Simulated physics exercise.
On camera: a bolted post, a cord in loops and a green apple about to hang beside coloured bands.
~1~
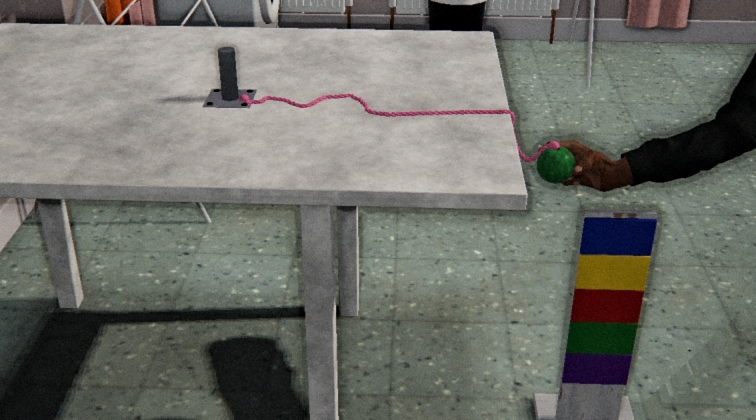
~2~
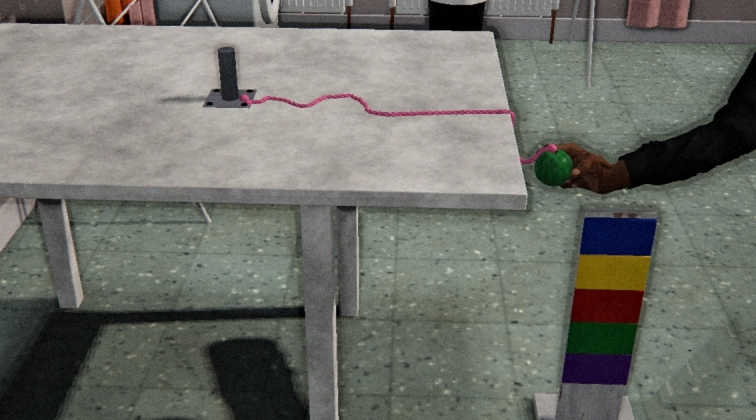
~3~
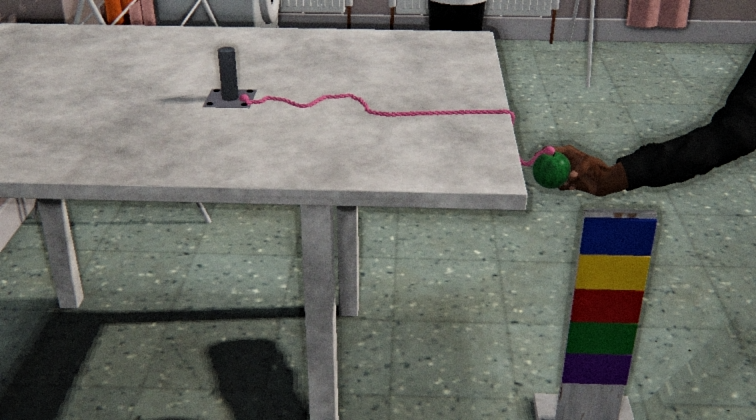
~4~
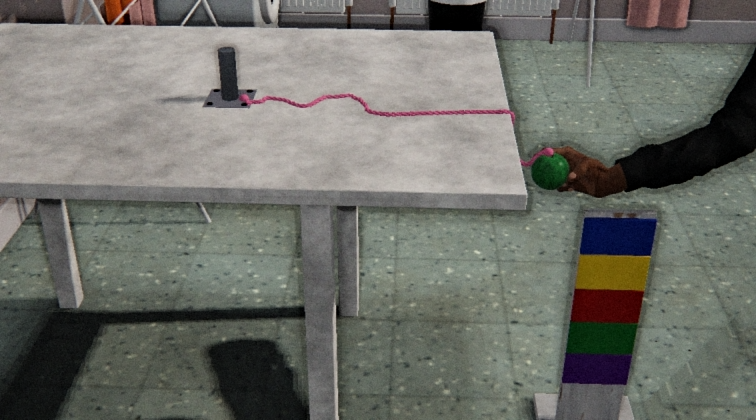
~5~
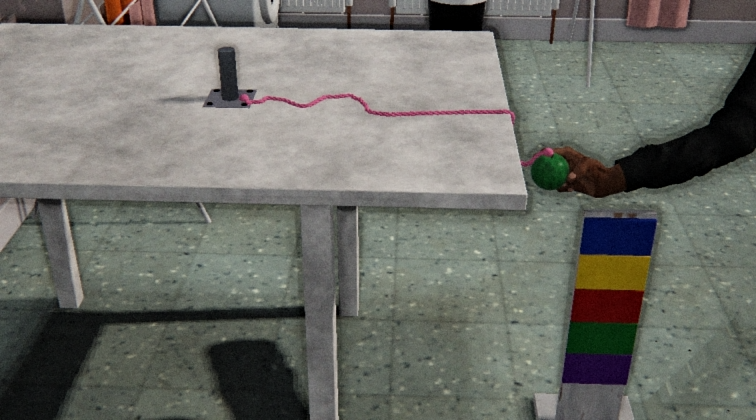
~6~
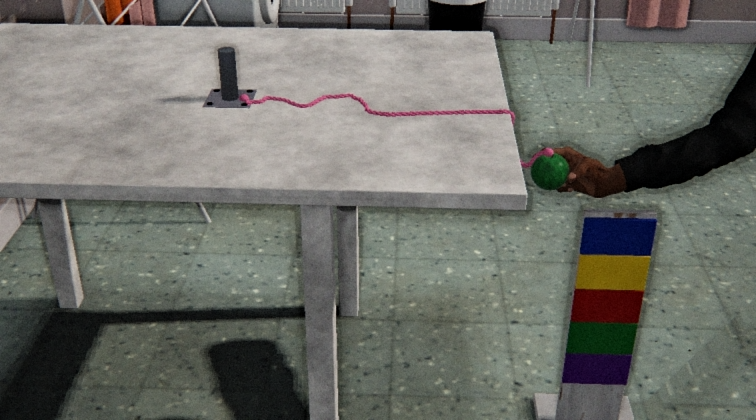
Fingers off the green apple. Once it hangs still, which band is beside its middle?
Its centre hangs level with the yellow band.
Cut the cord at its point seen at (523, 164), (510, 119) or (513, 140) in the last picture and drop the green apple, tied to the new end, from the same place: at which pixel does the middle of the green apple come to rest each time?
About (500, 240), (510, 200) and (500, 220).
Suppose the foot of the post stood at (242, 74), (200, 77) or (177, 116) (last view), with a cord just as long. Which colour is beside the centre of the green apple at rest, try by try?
Try by try: Yellow; blue; blue.
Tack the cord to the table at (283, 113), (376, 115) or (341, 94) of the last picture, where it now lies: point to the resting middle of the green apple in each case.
The places are (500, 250), (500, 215) and (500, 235).
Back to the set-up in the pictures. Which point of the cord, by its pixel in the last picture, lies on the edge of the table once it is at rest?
The one at (444, 113).
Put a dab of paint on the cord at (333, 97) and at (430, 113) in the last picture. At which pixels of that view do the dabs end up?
They go to (370, 104) and to (496, 109).
A little later, apple near (487, 248); level with yellow.
Next, apple near (511, 262); level with yellow.
When it is over, apple near (503, 265); level with yellow. Its middle rests at the yellow band.
